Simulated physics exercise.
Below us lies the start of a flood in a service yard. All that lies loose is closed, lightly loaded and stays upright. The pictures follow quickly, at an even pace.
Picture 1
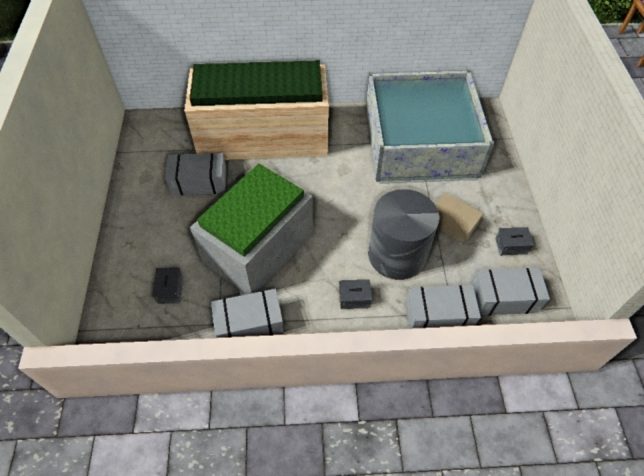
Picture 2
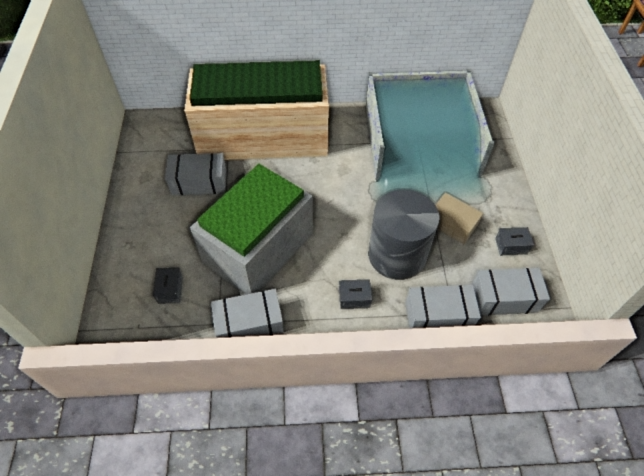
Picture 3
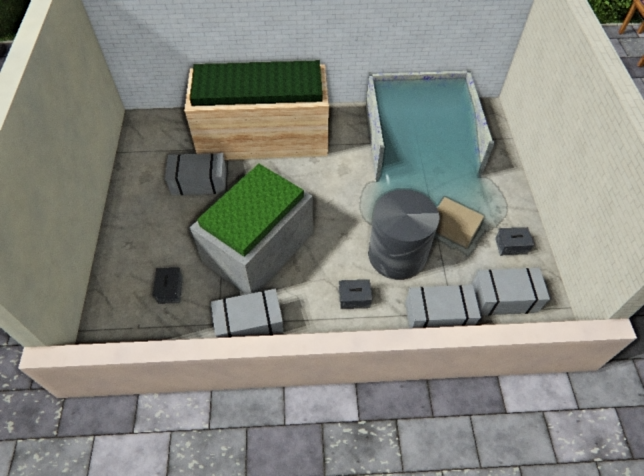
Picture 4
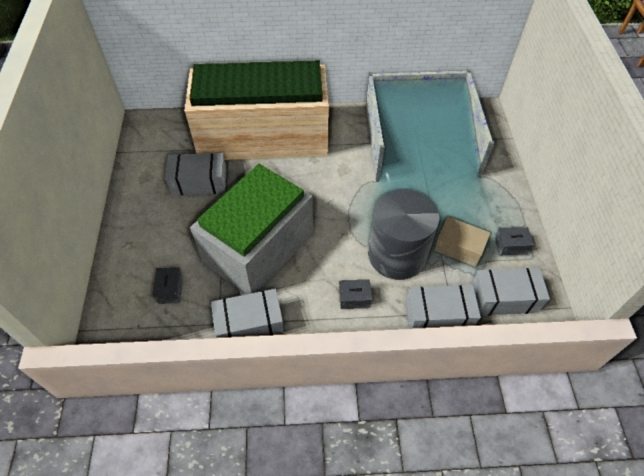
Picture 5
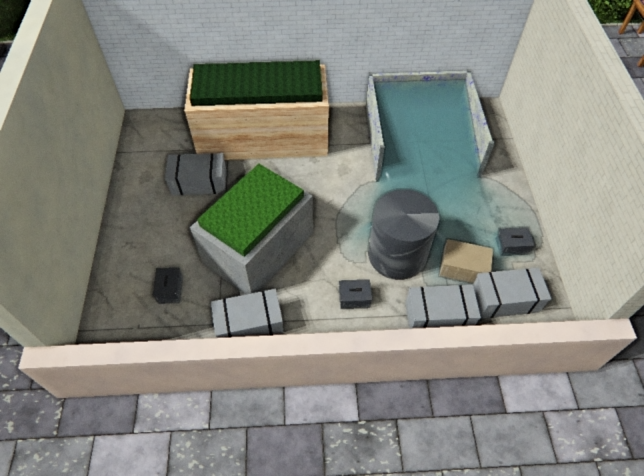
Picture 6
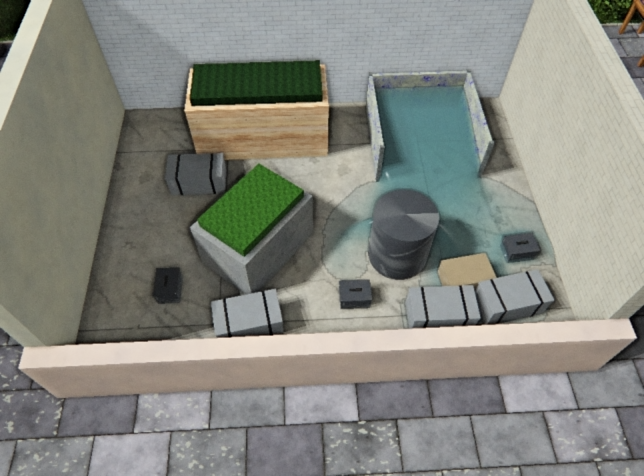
Water pours from the open-fronted tank, spreads across the yard and pushes a tan crate forward.
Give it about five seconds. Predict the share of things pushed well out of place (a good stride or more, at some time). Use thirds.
Share: Two thirds or more.
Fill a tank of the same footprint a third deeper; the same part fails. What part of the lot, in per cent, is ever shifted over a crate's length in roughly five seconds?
Some 90 per cent.
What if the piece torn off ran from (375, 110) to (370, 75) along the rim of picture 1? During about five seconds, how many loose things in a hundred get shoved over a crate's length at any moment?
I make it 20 per cent.
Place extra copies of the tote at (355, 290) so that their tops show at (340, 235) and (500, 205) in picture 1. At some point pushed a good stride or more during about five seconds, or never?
In turn: Moved that far, moved that far.
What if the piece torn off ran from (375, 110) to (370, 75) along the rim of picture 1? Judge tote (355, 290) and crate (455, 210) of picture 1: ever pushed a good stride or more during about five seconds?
One after the other: Shifted that much, that far or more.
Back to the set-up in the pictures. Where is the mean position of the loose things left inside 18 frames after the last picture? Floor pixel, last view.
Roughly at (296, 282).
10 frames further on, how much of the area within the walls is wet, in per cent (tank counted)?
About 50 per cent.
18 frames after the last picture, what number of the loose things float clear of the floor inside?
5 of them.
A moment on, 2 of 8 are well off their spots; 1 afloat.
Next, 3 of 8 are well off their spots; 2 afloat.
Later, 6 of 8 are well off their spots; 5 afloat.
In the end, 6 of 8 are well off their spots, and 6 have been at some point; 5 afloat.
